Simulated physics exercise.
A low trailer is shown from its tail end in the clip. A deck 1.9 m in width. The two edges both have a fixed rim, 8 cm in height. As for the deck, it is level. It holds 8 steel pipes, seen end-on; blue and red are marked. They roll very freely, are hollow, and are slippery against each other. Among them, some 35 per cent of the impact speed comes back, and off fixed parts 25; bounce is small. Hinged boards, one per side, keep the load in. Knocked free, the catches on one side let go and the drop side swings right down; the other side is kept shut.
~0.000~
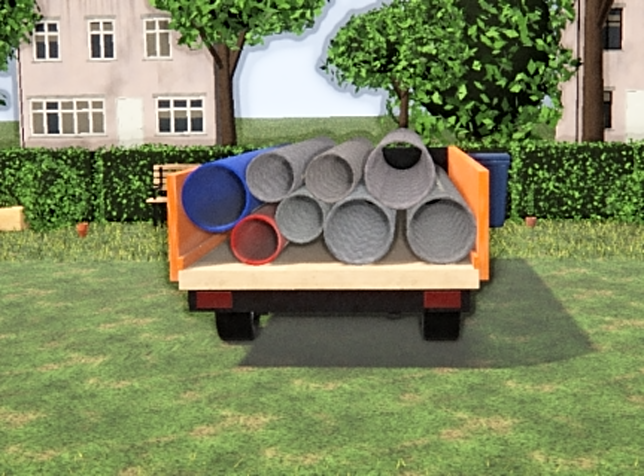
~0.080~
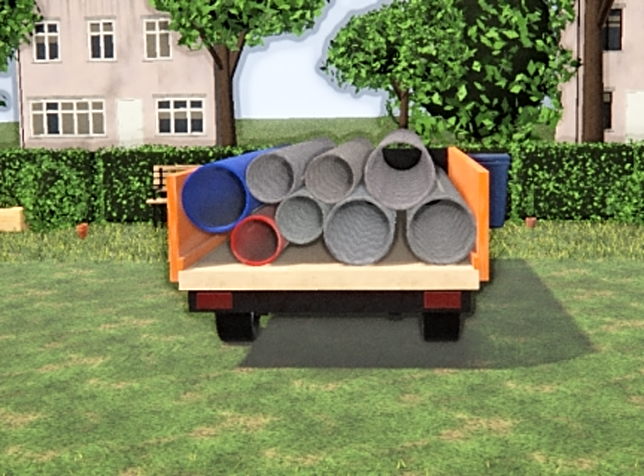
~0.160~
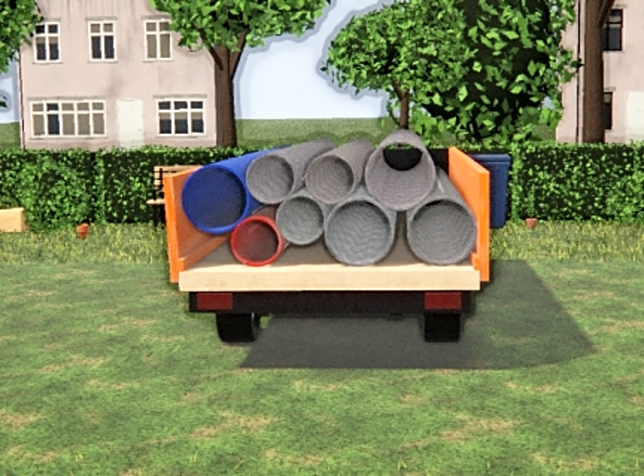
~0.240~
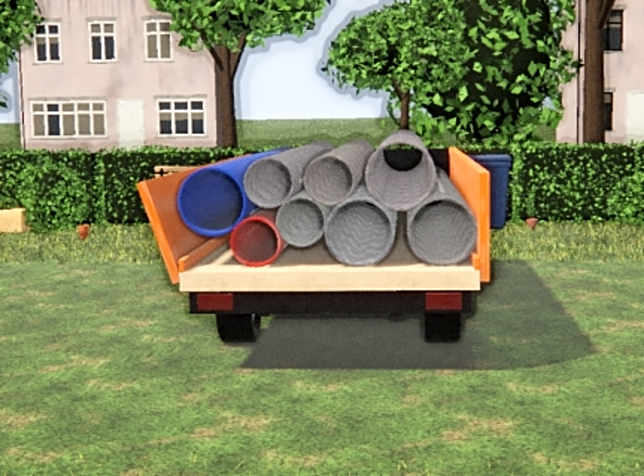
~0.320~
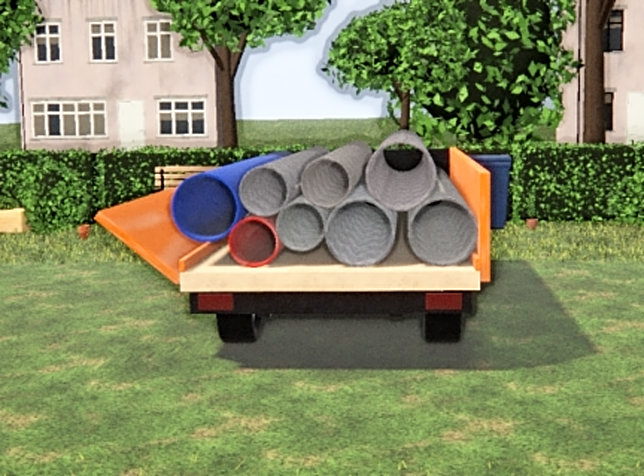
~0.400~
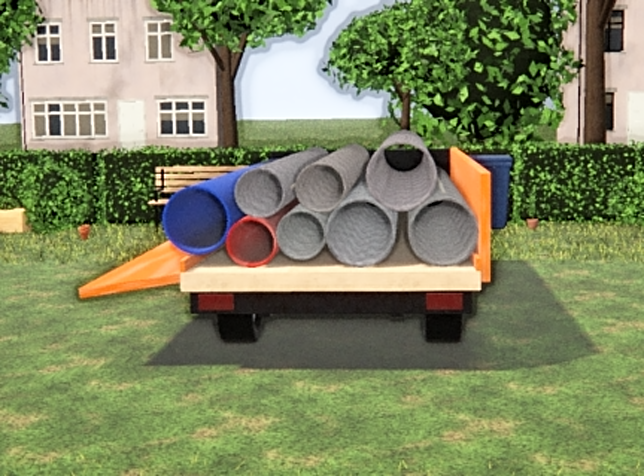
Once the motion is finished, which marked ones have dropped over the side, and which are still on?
Blue dropped over; red is still on.
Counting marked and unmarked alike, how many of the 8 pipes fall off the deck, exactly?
That comes to 2 in total.
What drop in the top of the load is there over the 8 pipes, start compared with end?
Roughly 0 cm.
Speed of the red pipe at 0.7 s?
Close to 0.2 m/s at that moment.
After 0.7 s, blue is dropping off the left side; red is on the deck, 35 cm from the left edge, rolling left; 1 gone from the deck.
After 0.9 s, blue is dropping off the left side; red is on the deck, 30 cm from the left edge, rolling left; 1 gone from the deck.
At rest (5.4 s), blue is on the ground to the left; red is on the deck, 15 cm from the left edge; 2 gone from the deck.
